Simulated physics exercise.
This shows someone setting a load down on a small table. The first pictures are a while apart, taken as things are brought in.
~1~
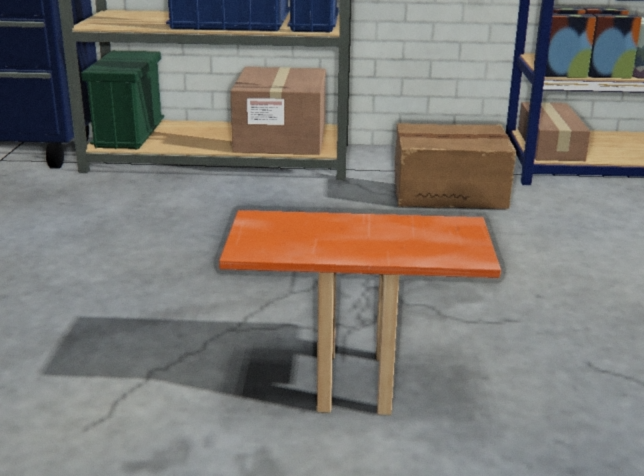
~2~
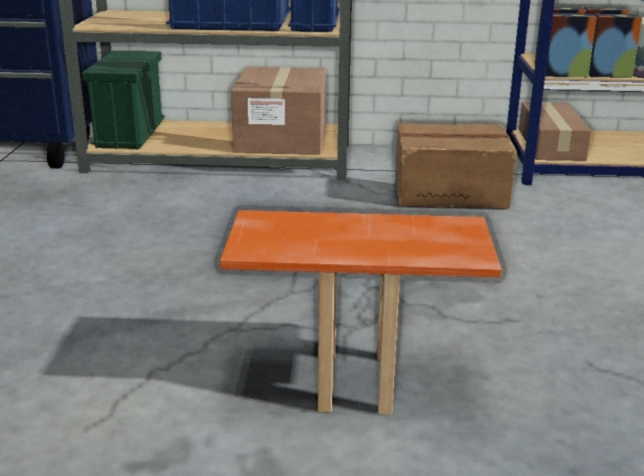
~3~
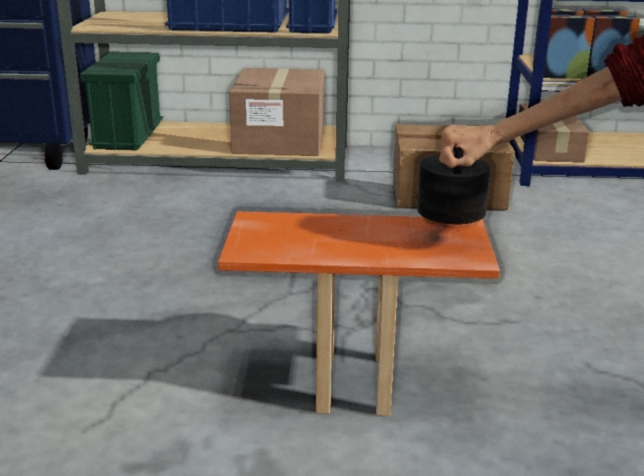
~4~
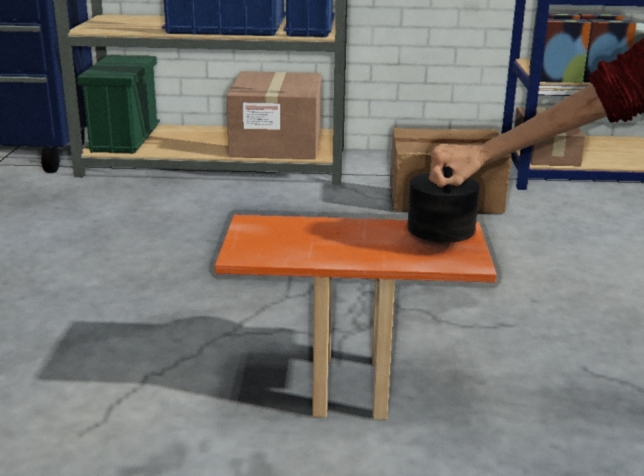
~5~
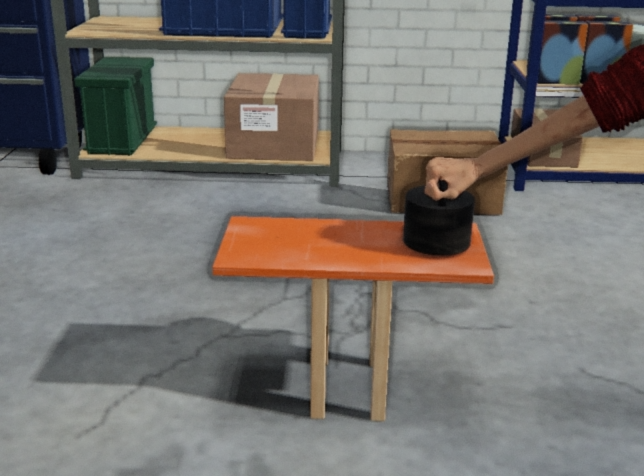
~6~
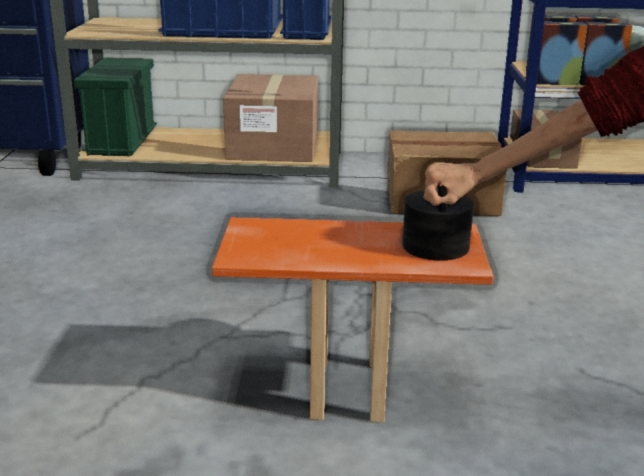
The clip opens on a still view of a small orange table with wooden legs on a concrete floor, shelves and boxes behind it. A hand then brings in a black cylindrical object from the right, lowers it slightly leftward onto the right part of the tabletop, and keeps hold of it.
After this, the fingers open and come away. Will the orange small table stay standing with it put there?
No.
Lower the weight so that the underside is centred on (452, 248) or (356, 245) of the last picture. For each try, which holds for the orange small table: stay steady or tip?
The orange small table falls over; stays put.
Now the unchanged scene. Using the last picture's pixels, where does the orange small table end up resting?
It ends up around (508, 299).
Then, 0.42 s on from there, orange small table turned 19° from its first pose near (409, 248).
Then, 0.58 s on from there, orange small table turned 48° from its first pose near (486, 278).
Then, 0.70 s on from there, orange small table turned 66° from its first pose near (522, 295).
In the end, the orange small table goes over, near (508, 299).
